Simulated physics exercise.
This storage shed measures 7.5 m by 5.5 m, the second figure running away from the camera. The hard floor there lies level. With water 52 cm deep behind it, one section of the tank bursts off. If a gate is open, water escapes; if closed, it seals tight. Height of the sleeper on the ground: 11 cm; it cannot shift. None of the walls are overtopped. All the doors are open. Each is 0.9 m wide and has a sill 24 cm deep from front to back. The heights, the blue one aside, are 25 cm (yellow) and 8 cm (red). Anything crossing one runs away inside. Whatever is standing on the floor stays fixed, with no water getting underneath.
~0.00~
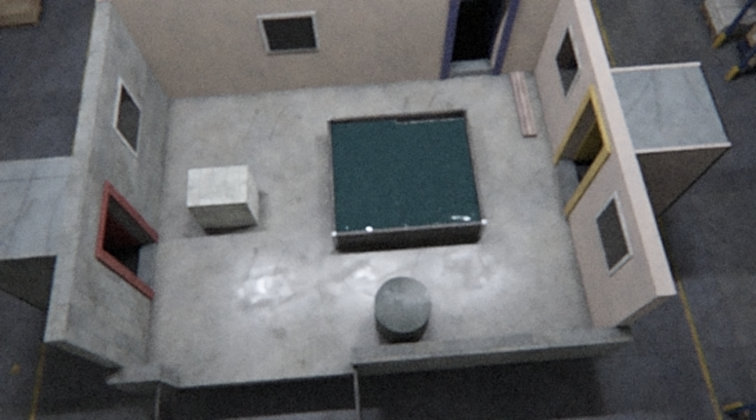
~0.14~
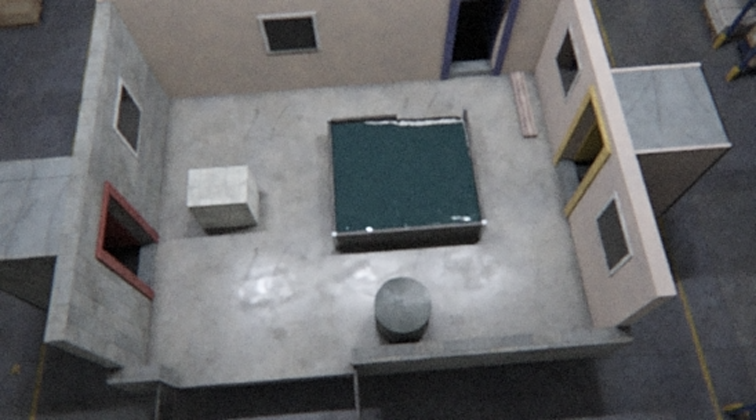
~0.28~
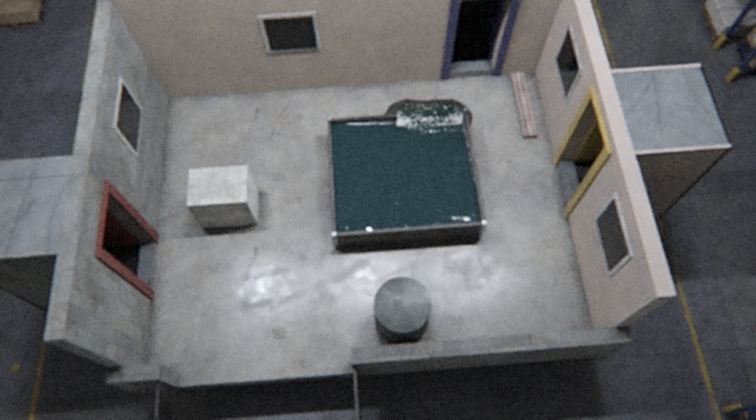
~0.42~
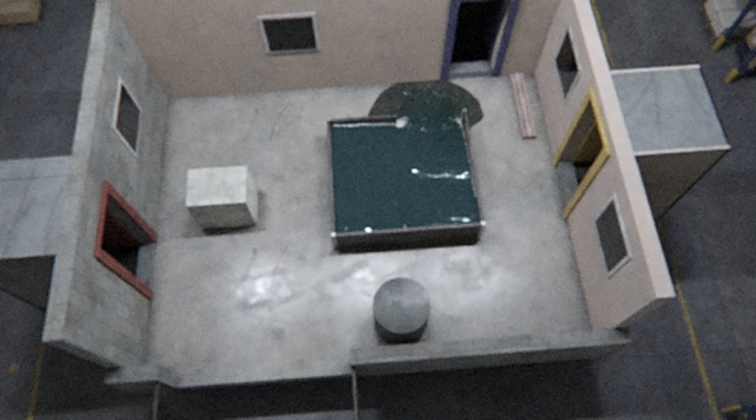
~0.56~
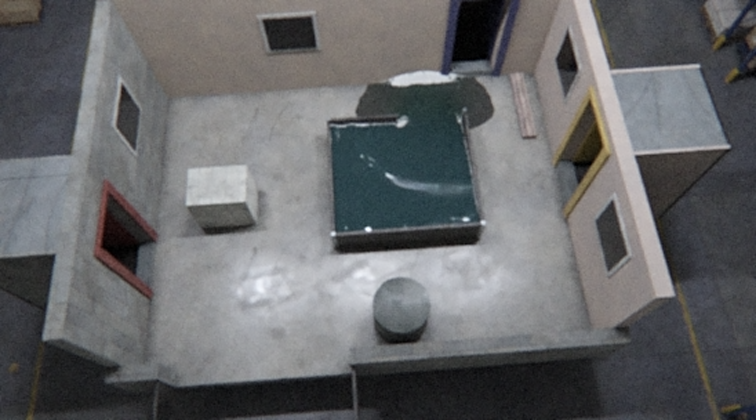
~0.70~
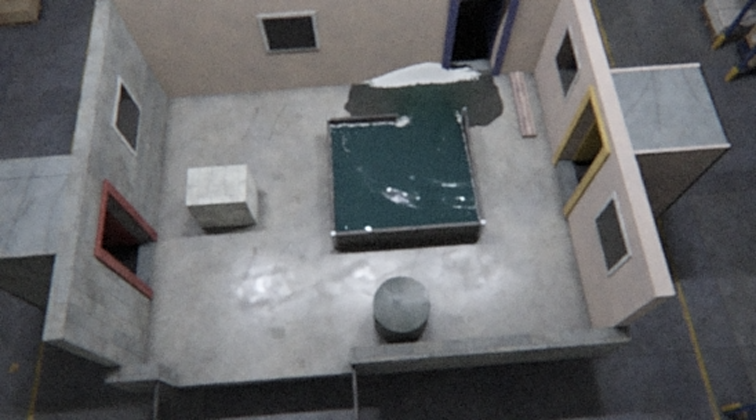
Dark green water sits still in a square tank inside a roofless, grey-floored room, then starts to spill through a gap on the tank's far side. It fans out across the floor behind, widening into a dark patch that reaches the back wall and the blue-framed doorway.
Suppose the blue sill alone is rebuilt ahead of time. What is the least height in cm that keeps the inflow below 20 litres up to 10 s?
About 27 cm.
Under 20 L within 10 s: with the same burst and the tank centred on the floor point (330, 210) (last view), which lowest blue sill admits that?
Roughly 11.0 centimetres.
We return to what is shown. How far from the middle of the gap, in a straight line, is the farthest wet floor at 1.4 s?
Front distance: Approx. 2.8 m.
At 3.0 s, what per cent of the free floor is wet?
Wet share: Near 45 %.
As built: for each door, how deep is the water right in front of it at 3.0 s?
Yellow door: 6 cm; blue door: 25 cm; red door: 0 cm.
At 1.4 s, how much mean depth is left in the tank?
On average, around 40 cm.
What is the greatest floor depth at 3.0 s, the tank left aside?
About 36 cm at most.
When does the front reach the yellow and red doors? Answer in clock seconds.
Times: Yellow = 2.4 s, red = 4.0 s.
After 1.4 s water covers 10 % of the floor, deepest (40 cm) near (425, 83); 30 cm at the blue door, 8 litres in over its 19 cm sill.
After 3.0 s water covers 45 % of the floor, deepest (36 cm) near (530, 75); 25 cm at the blue door, 75 litres in over its 19 cm sill.
After 10.0 s water covers 95 % of the floor, deepest (15 cm) near (425, 330); 11 cm at the blue door, 92 litres in over its 19 cm sill.
At the blue door as built, the water arrived by 0.6 s and peaked near 32 cm at 2.0 s.
With a sill of 23.5 cm, 43 litres would have come in within the 10 s; with 32 cm, 5 litres. So under 20 litres takes about 27 cm.
